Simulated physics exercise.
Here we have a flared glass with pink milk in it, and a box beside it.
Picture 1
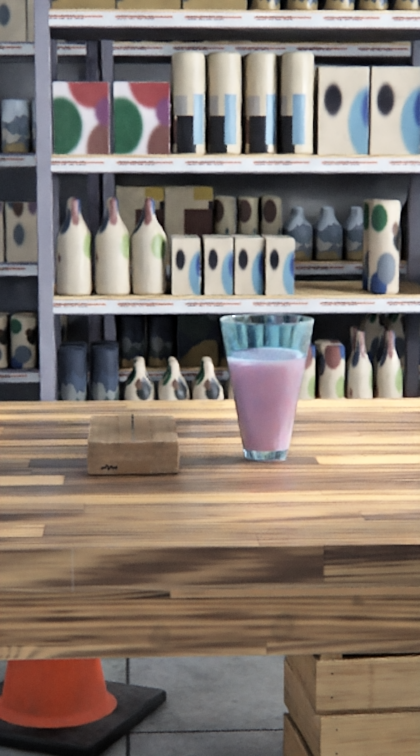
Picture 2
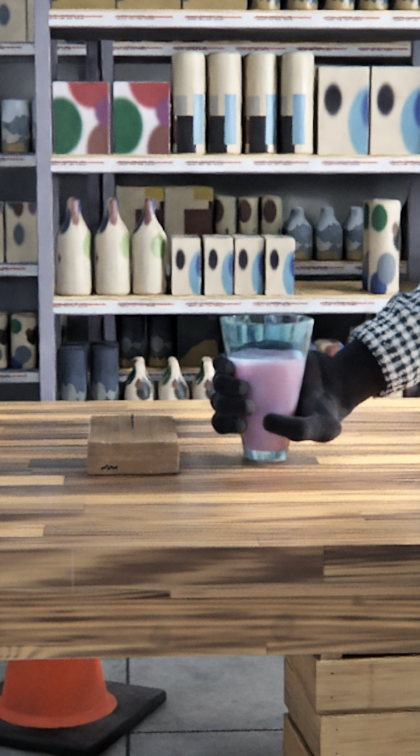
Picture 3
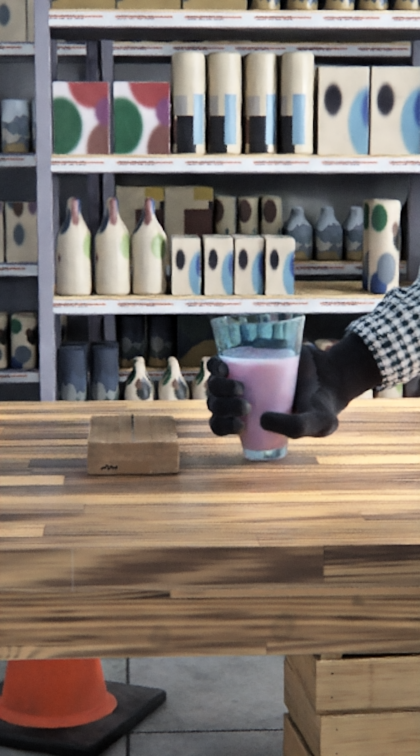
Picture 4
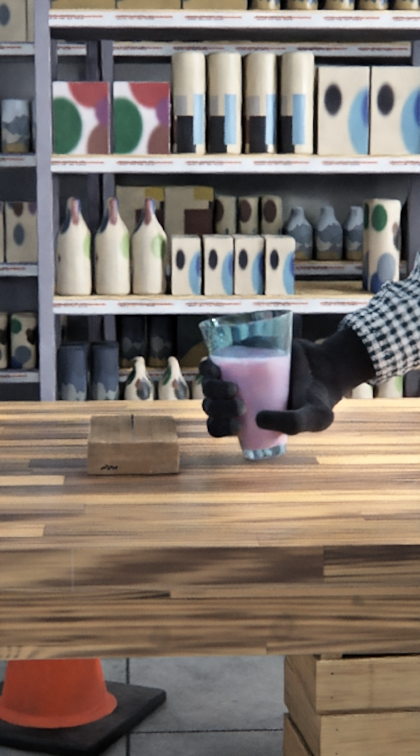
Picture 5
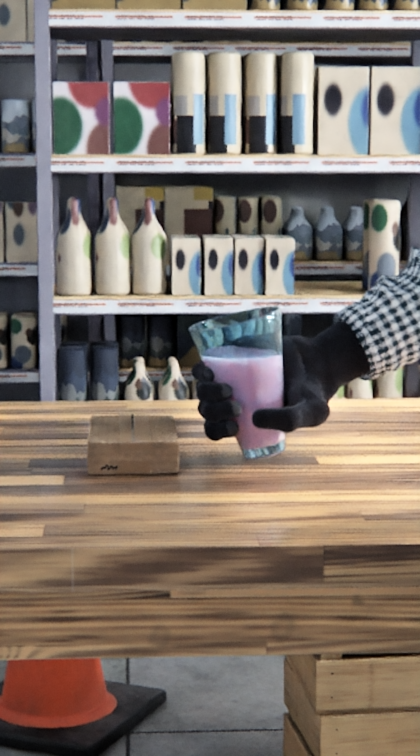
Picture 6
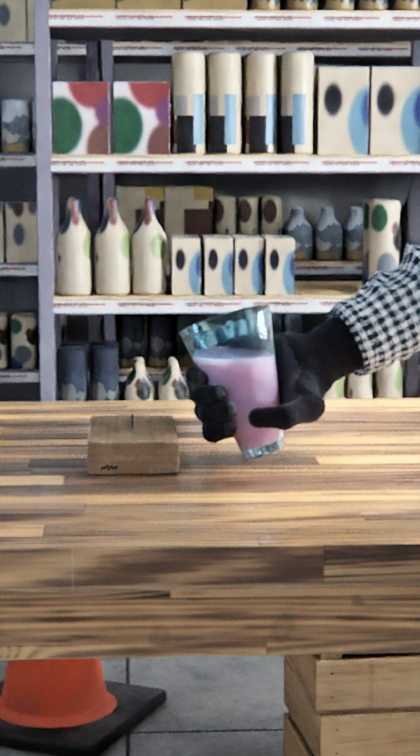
A black-gloved hand grips the glass of pink milk and tilts it left towards the box.
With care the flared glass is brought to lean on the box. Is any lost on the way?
The flared glass spills.
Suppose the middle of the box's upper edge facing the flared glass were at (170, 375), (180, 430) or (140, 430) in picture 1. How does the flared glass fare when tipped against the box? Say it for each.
One after the other: Is safe, wets the top, spills.
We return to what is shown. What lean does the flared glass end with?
Some 55 degrees.
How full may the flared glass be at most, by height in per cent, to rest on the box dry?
Roughly 60 per cent.
Next, the flared glass leans by about 35°; its rim is dry.
After that, the flared glass leans by about 50°; it has slopped over; nearly all of the pink milk is inside.
Finally, the flared glass leans by about 55°, against the box; it has slopped over; about three quarters of the pink milk is inside.
